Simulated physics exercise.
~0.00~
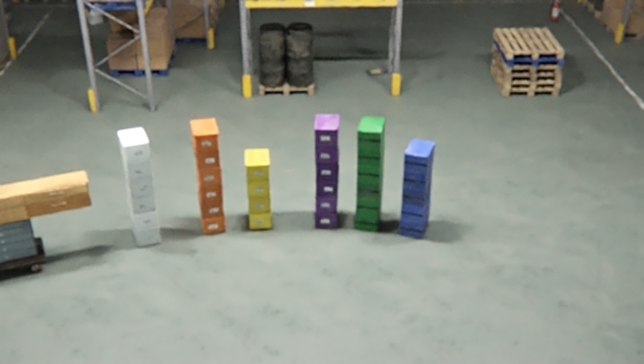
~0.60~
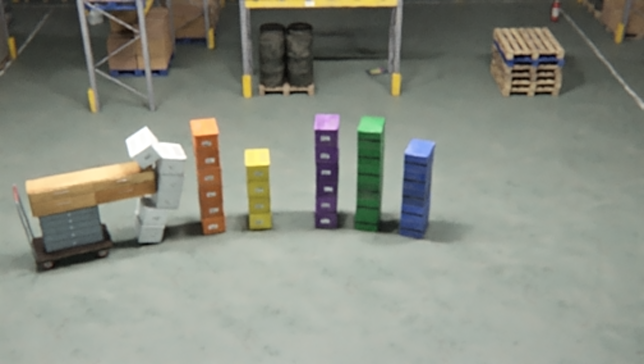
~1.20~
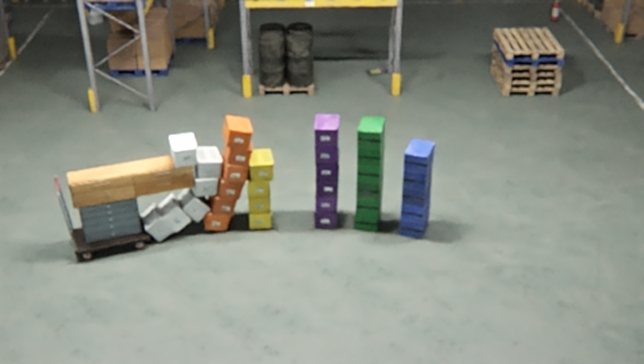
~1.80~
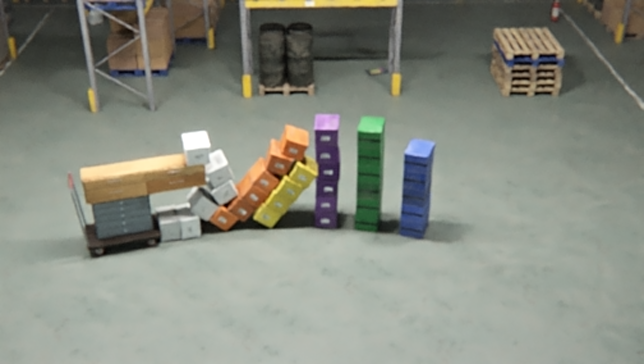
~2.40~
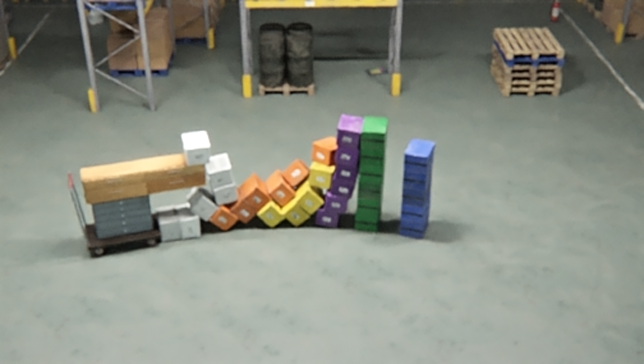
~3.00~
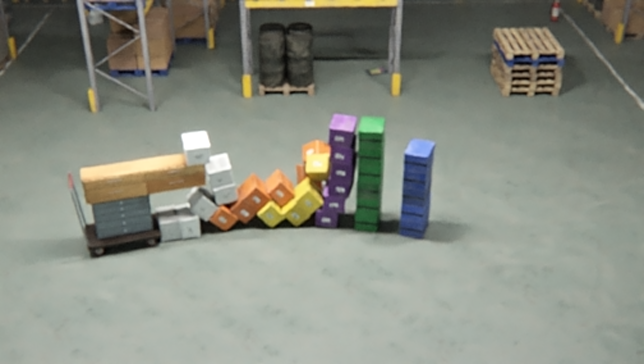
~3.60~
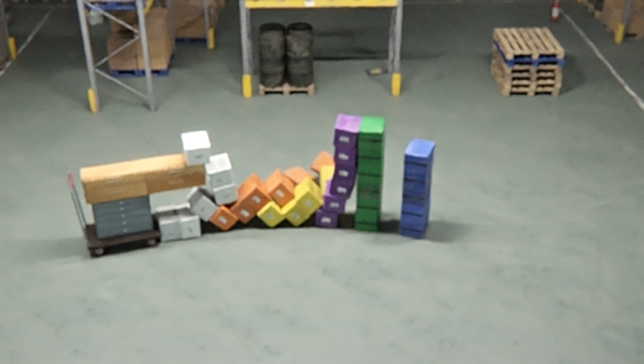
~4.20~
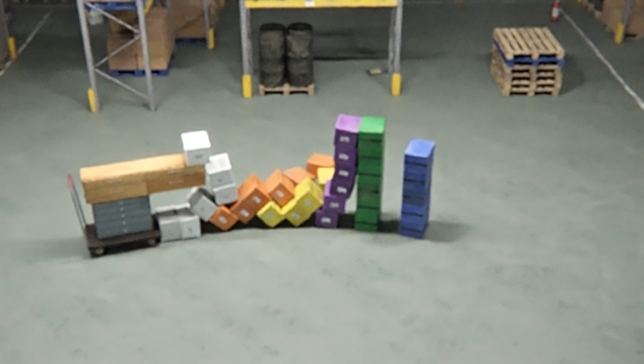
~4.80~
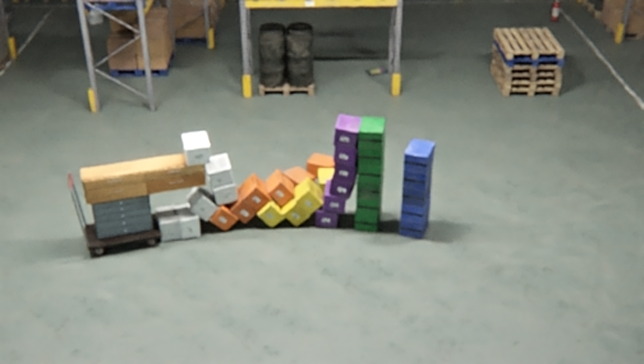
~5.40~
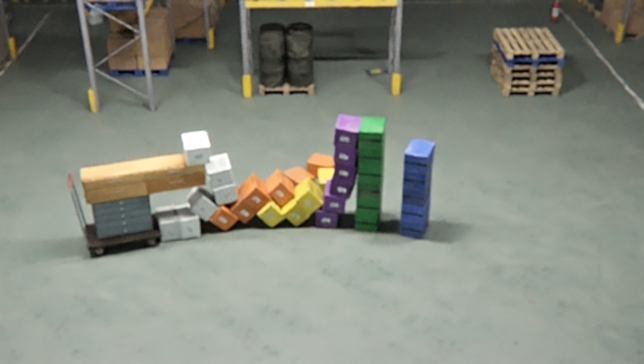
Six tall piles of lidded totes, white, orange, yellow, purple, green and blue from left to right, stand on a grey warehouse floor, seen from above by a still camera, with racking and pallets behind. A trolley carrying long brown boxes rolls in from the left with nobody holding it and rams the white pile, which buckles and breaks apart. The orange pile tips into the shorter yellow one, and both topple rightward against the purple. The trolley stops, and the purple pile shifts and leans on the green. Orange and yellow totes settle in a heap, while green and blue remain standing.
